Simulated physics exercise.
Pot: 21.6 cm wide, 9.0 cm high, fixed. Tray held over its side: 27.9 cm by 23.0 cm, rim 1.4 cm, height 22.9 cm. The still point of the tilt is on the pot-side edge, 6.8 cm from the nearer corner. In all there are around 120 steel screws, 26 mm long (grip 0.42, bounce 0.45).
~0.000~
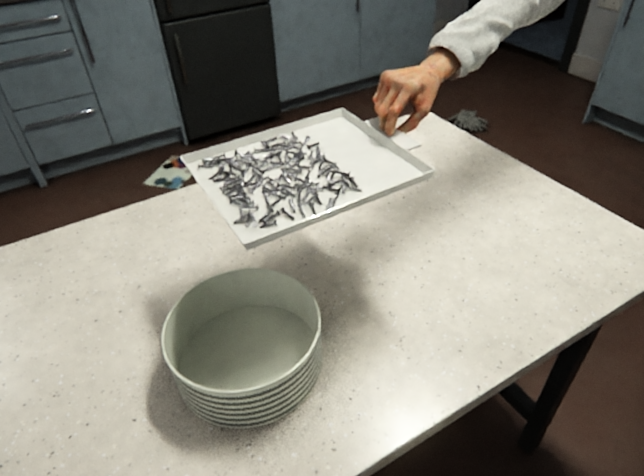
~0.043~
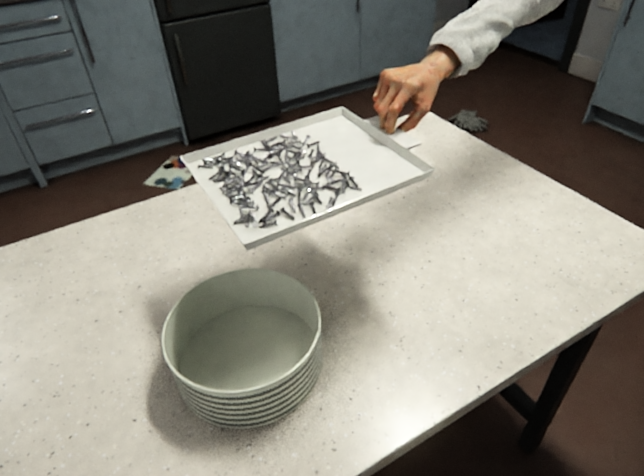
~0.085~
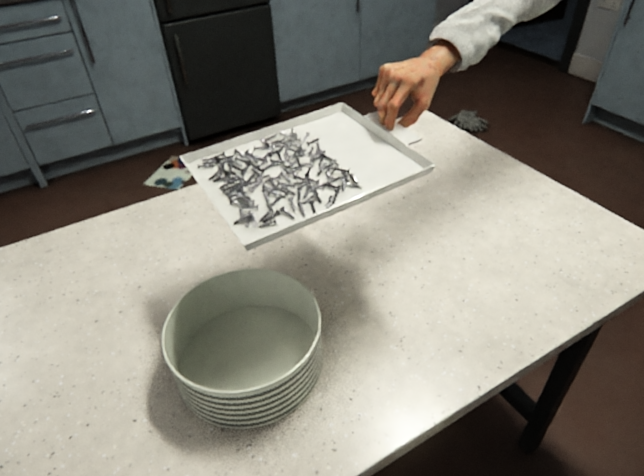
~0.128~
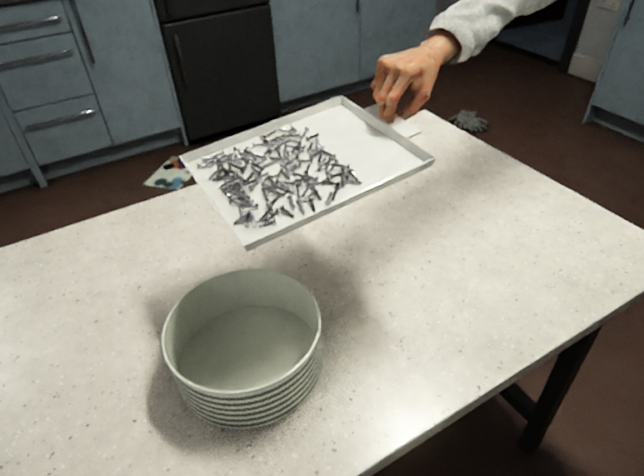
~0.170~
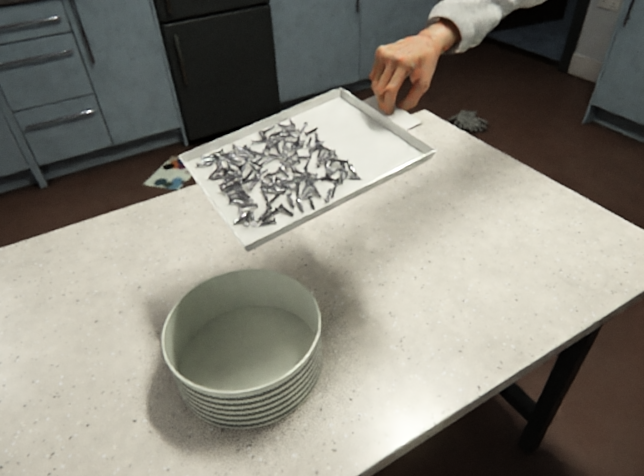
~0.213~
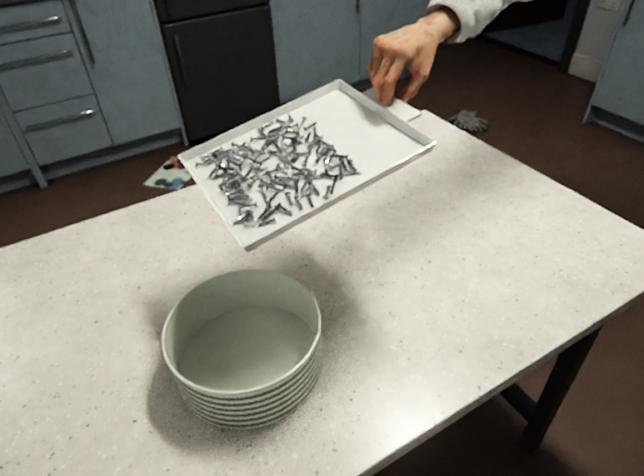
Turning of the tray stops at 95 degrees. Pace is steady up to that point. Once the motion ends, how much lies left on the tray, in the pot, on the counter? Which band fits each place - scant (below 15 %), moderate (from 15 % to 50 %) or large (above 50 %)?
Tray - scant; pot - large; counter - moderate.
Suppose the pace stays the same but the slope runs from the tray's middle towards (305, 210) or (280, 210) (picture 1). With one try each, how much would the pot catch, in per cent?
That would be close to 90 per cent, then close to 100 per cent.
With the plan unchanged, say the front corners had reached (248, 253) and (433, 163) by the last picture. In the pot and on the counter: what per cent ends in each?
Pot 85 % / counter 15 %.
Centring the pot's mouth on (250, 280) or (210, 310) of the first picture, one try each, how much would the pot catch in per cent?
80 and 90 %.
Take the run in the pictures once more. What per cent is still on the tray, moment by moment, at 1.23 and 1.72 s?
Sequence: 80; 0.
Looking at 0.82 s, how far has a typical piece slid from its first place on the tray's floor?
8 cm.
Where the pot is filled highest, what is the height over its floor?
Around 1.5 cm above the floor.
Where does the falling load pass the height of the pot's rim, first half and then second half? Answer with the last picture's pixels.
Early: About (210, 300); late: About (210, 310).
Then, at 0.82 s, tilt 50 degrees; the tray holds 100 %, the pot 0 %.
After 1.23 s, tilt 77 degrees; the tray holds 80 %, the pot 10 %.
Then, at 1.72 s, tilt 95 degrees; the tray holds 0 %, the pot 75 %.
At rest (2.8 s), tray 0 %, pot 75 %, counter 25 %.
